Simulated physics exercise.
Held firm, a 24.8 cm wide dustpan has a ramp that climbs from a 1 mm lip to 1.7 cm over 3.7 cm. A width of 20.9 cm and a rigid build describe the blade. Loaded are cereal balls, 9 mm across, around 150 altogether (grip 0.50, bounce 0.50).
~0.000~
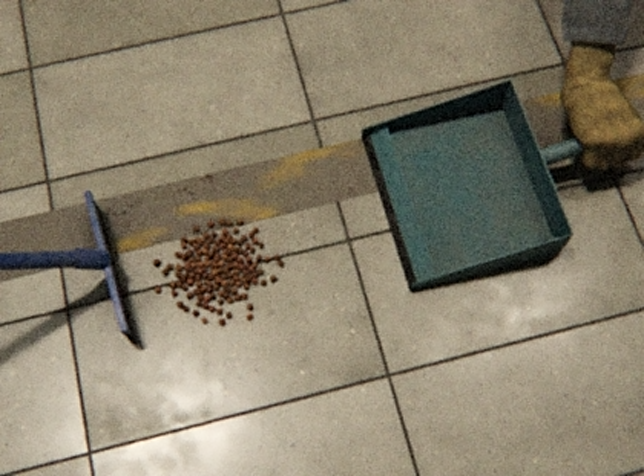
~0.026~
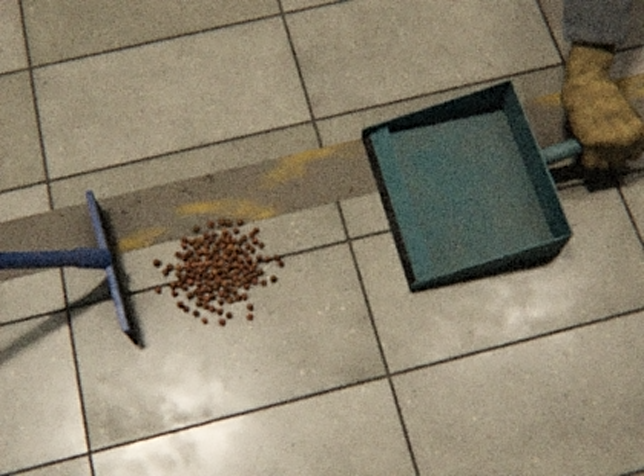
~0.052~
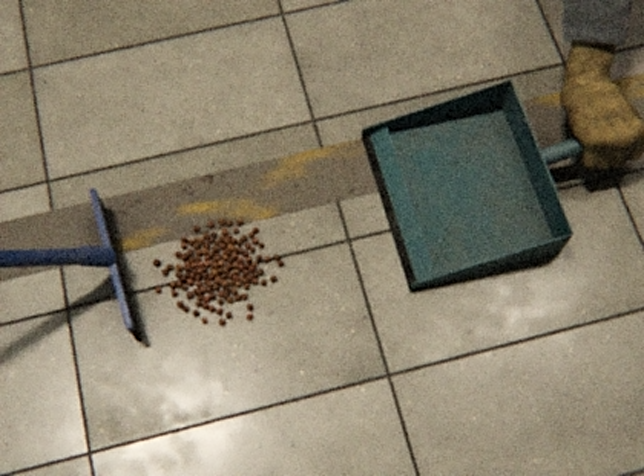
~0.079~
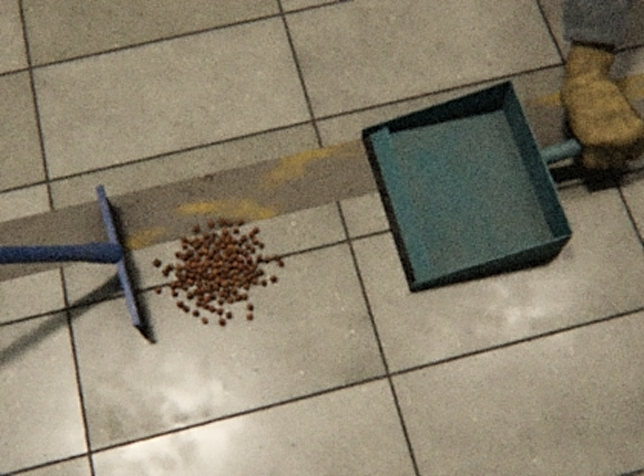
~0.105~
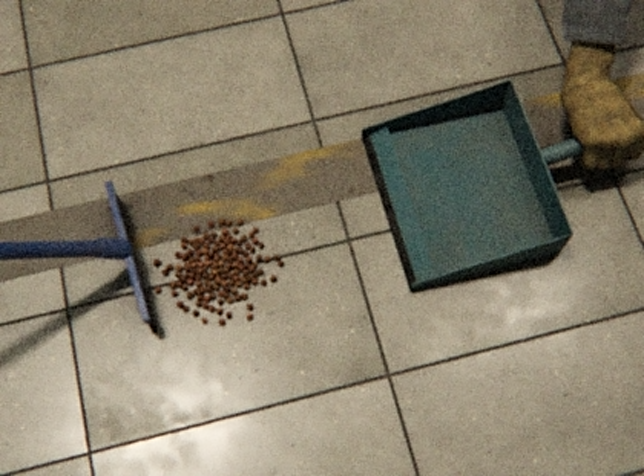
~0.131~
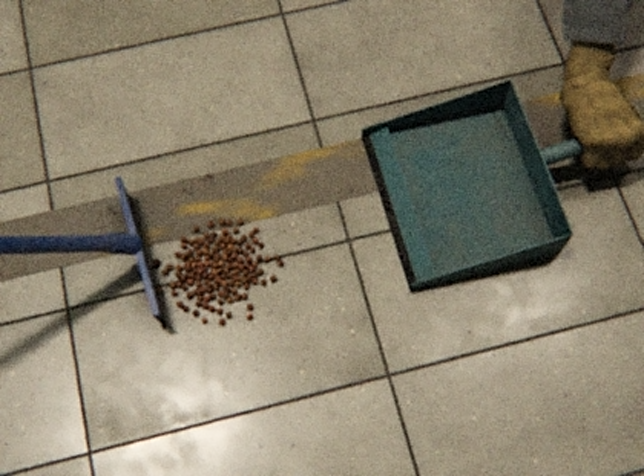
We see a blue blade on a handle slide a short way right across a tiled floor to the edge of a pile of small brown balls, while a gloved hand holds a teal dustpan still on the right.
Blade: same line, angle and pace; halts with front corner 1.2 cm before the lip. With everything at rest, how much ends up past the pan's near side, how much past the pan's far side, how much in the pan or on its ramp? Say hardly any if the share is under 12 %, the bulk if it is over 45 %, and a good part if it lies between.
My prediction: Near side: My money's on a low share; far side: My money's on a low share; pan: My money's on a medium-sized share.
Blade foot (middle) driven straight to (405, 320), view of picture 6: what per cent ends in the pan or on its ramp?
Close to 5 in a hundred.
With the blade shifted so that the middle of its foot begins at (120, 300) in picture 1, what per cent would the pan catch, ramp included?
45 per cent, roughly.
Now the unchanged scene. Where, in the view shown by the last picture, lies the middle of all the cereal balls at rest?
After settling, the middle sits near (380, 207).
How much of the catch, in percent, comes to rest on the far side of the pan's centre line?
Roughly 90 per cent.
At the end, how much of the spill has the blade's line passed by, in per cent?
Some 40 percent of it.
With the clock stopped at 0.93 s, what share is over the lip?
I'd say around 30 in a hundred has made it so far.
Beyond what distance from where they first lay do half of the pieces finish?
24 cm or thereabouts.
After 0.42 s, middle of the blade 19 cm from the lip; 0 % over the lip, far side 0 %, near side 0 %.
Then, at 0.62 s, middle of the blade 8 cm from the lip; 0 % over the lip, far side 0 %, near side 0 %.
Then, at 0.93 s, middle of the blade 2 cm from the lip; 30 % over the lip, far side 5 %, near side 0 %.
At rest (1.2 s), near side 0 %, far side 5 %, pan 30 %, in front of the lip or behind the blade 65 %.
